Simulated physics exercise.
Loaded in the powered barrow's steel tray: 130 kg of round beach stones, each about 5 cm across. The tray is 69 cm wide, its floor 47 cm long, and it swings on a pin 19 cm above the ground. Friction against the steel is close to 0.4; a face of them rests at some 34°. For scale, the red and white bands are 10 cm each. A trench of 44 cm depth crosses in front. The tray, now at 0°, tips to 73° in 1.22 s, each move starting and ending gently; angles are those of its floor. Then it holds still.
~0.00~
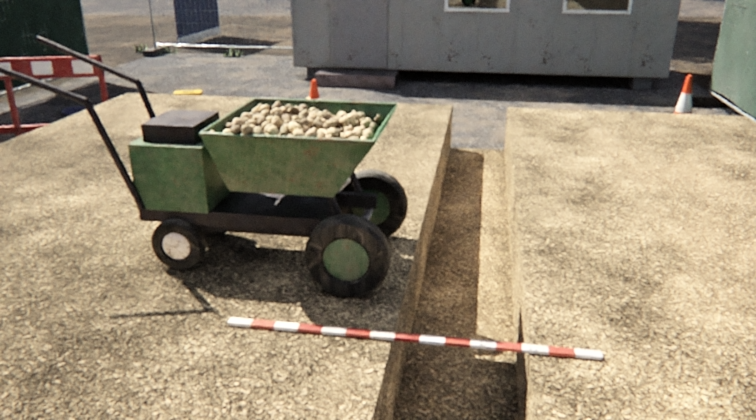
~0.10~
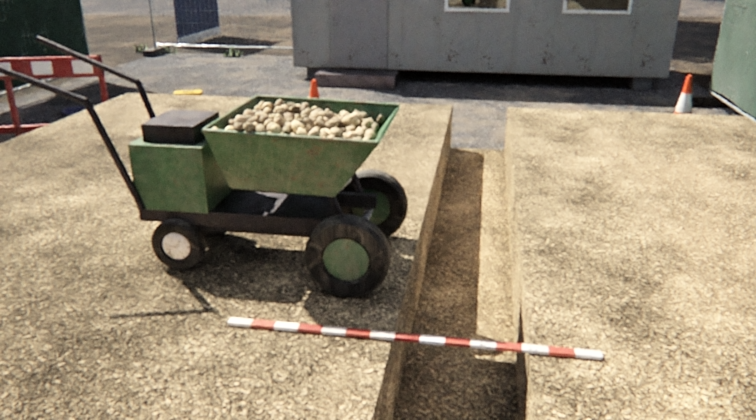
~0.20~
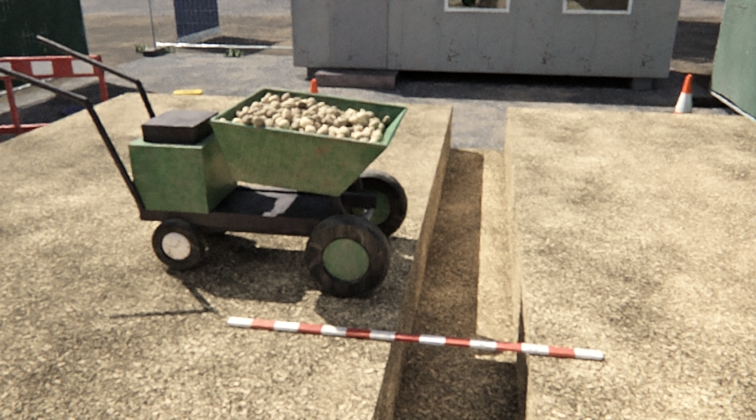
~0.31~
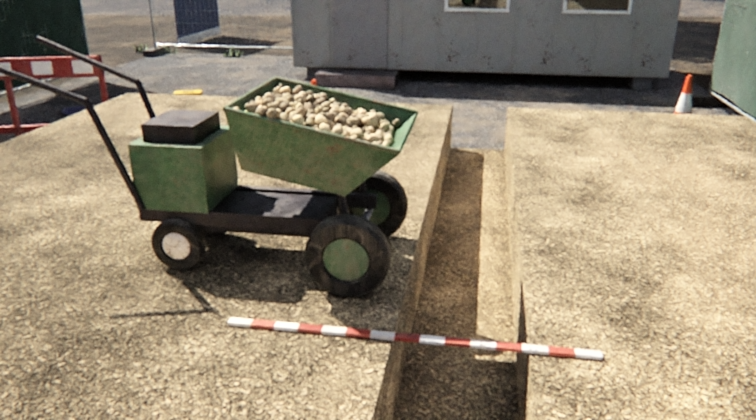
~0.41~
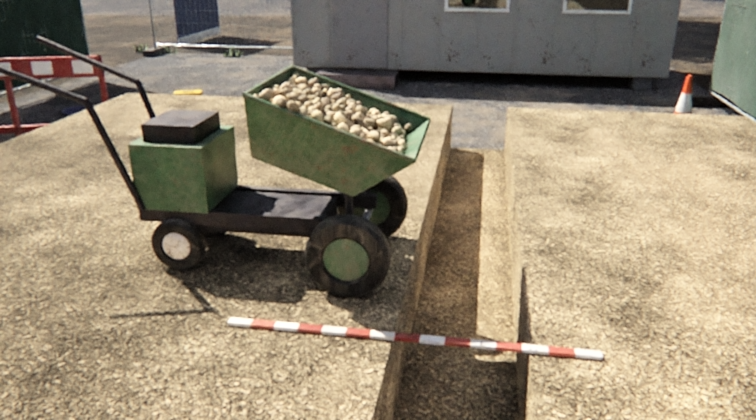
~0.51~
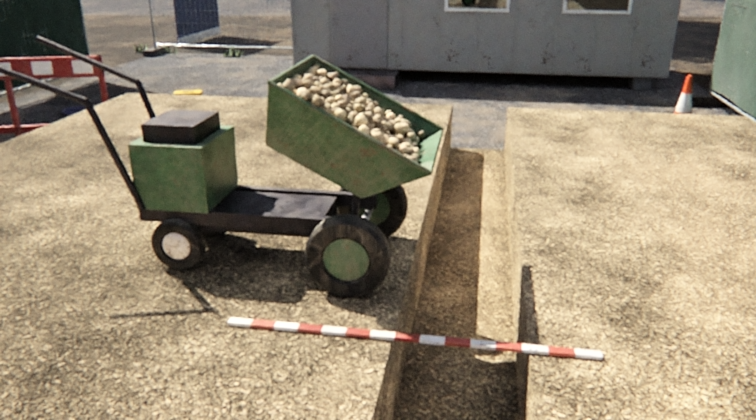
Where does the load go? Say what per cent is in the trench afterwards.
Some 58 per cent of it.
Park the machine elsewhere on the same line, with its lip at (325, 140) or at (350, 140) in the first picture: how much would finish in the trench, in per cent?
About 100 and 85 per cent.
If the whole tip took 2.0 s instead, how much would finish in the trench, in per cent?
Then about 70 per cent.
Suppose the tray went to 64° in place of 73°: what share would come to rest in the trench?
It would be near 65 per cent.
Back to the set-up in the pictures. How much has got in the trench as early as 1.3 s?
Some 30 per cent.
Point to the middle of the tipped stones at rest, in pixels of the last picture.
Near (511, 338).
After 0.9 s the floor is at 62°; 99 % in the tray, 1 % in the trench; the foremost stones are at (486, 217).
After 1.3 s the floor is at 73°; 40 % in the tray, 30 % in the trench, 29 % past the trench; the foremost stones are at (619, 286).
After 1.7 s the floor is at 73°; 13 % in the tray, 45 % in the trench, 42 % past the trench; the foremost stones are at (749, 302).
After 3.6 s the floor is at 73°; 0 % in the tray, 58 % in the trench, 42 % past the trench; the foremost stones are past the picture's edge.
